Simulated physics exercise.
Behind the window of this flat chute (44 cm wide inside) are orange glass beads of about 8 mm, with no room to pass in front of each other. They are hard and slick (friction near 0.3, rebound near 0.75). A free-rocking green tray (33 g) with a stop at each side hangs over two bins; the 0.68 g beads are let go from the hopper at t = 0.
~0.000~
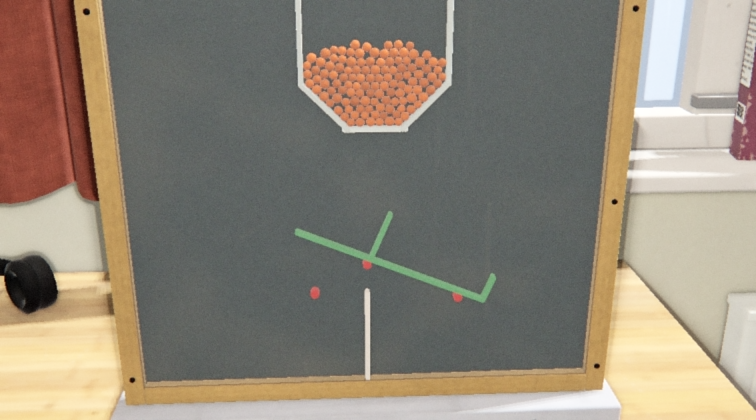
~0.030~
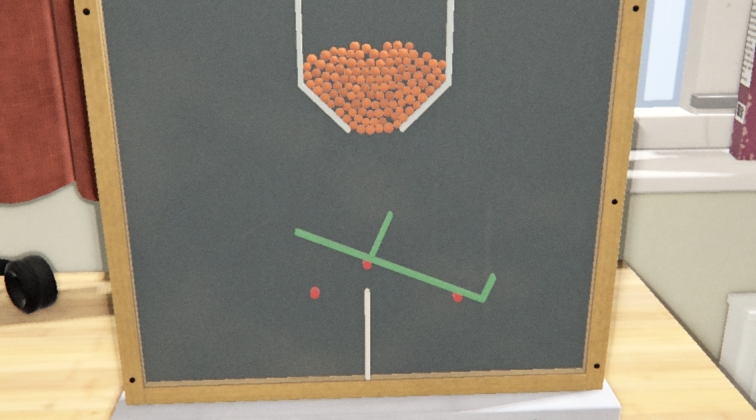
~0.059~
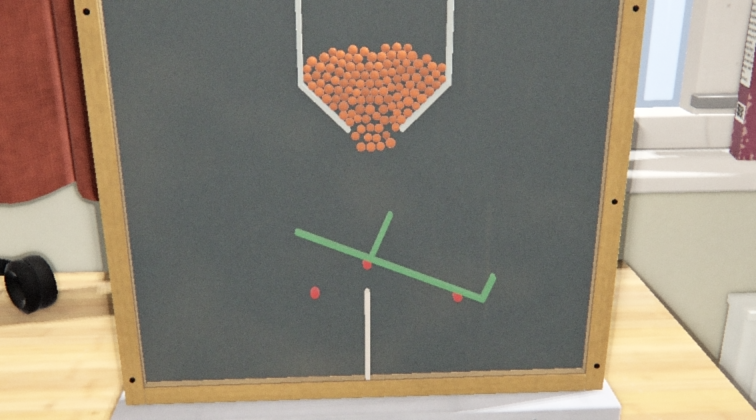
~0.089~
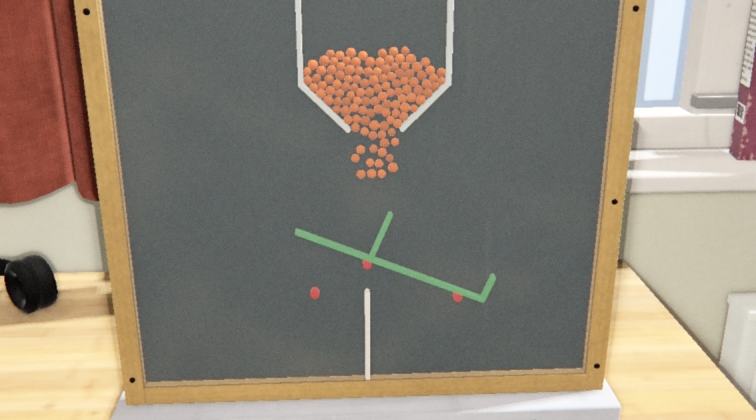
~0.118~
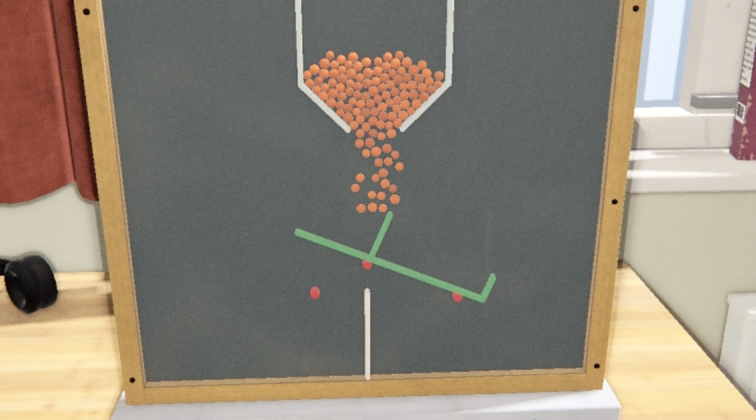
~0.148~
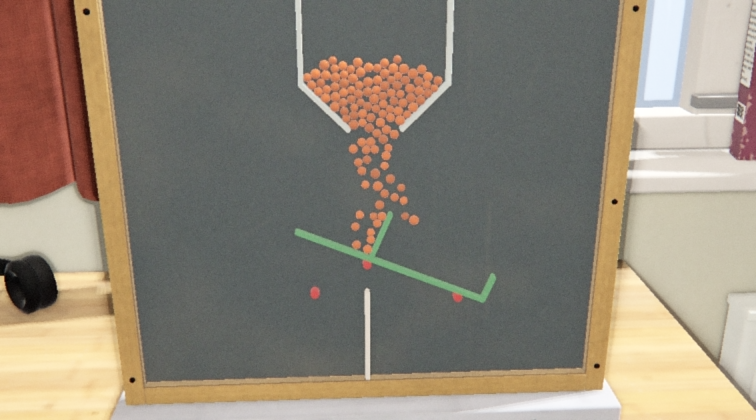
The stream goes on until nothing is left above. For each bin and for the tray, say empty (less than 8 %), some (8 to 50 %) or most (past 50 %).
Right bin some, left bin some, tray most.
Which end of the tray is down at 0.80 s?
Its right end is down.
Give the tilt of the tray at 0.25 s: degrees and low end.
About 25°, right end down.
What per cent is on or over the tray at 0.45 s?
Some 85 per cent.
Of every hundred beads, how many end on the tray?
Roughly 65 per cent.
After 0.45 s 100 % have left the hopper; tray right end down 23°; on or over it 85 %, past it to the left 10 %, to the right 5 %.
After 0.80 s 100 % have left the hopper; tray right end down 23°; on or over it 70 %, past it to the left 20 %, to the right 15 %.
All still by 2.1 s, right bin 15 %, left bin 20 %, tray 65 %; tray right end down 23°.
